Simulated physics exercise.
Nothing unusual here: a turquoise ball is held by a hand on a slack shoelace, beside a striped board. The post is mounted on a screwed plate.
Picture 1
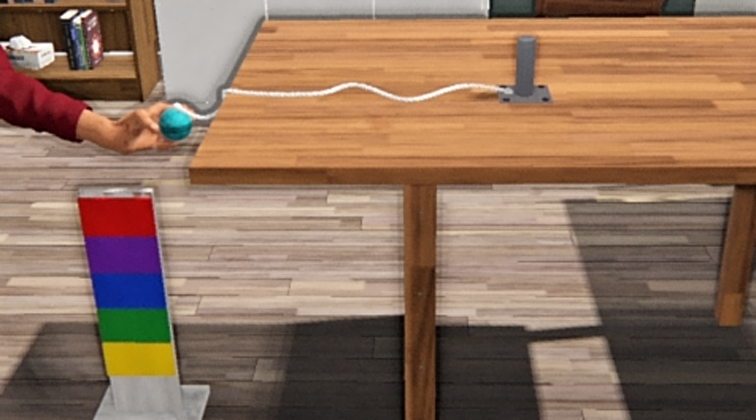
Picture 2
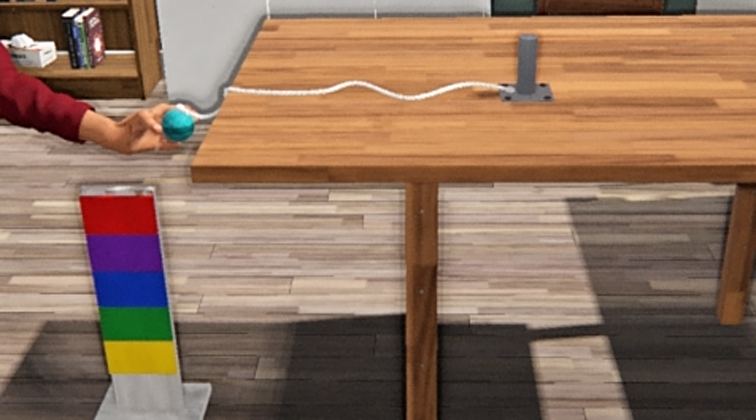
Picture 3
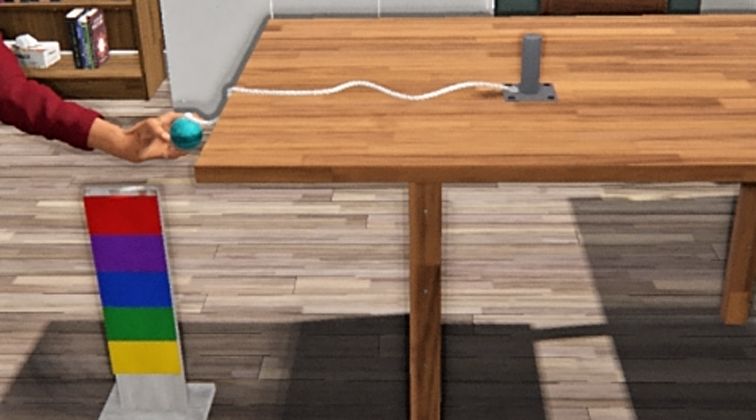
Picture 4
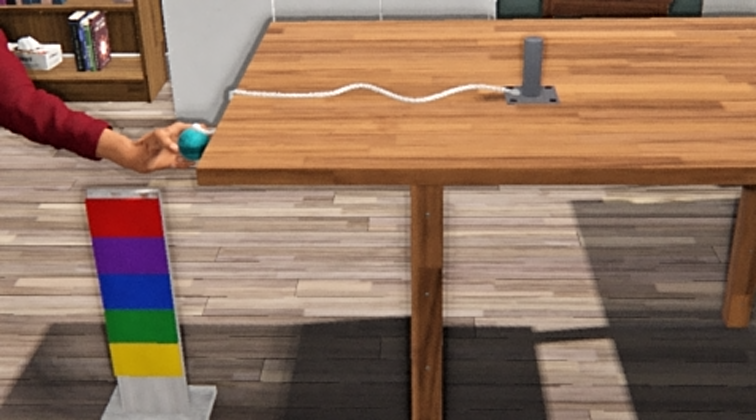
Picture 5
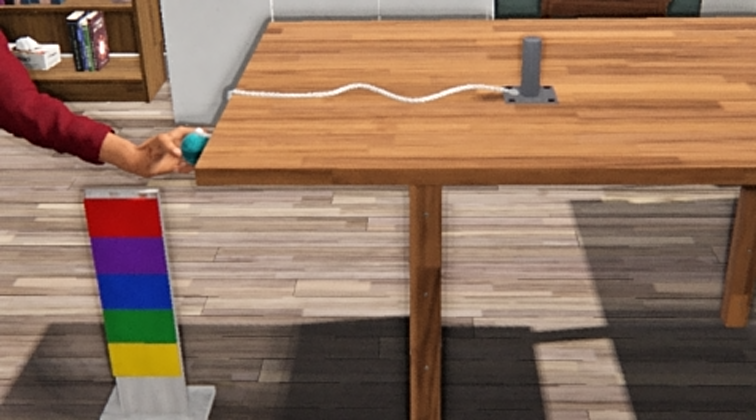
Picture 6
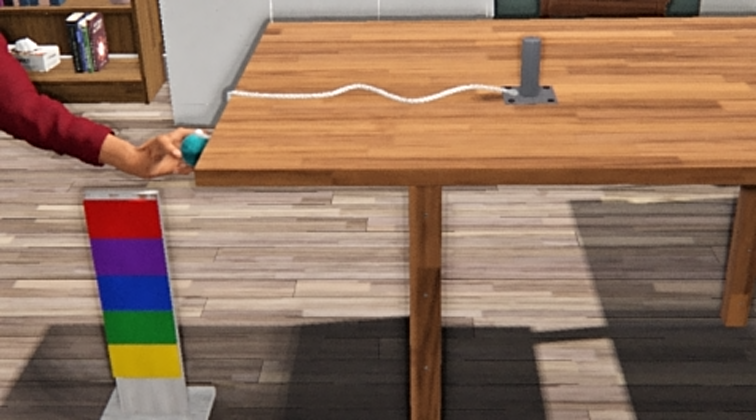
A turquoise ball on a slack white cord being lowered slightly by a hand beside a wooden table, above a striped board.
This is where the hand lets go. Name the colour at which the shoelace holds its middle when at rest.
Red.
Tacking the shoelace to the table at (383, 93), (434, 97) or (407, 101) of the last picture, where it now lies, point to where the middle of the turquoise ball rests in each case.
Try one gives (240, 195), try two (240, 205), and try three (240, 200).
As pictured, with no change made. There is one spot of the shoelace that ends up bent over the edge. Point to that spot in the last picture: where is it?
You'll find it somewhere around (273, 96).
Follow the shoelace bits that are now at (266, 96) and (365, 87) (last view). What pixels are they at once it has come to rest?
In that view they sit near (232, 107) and near (328, 94).
Soon after, ball near (212, 213); level with red.
Then, ball near (267, 213); level with red.
Further on, ball near (245, 218); level with red.
At rest, ball near (245, 218); level with red. The shoelace holds its middle at red.
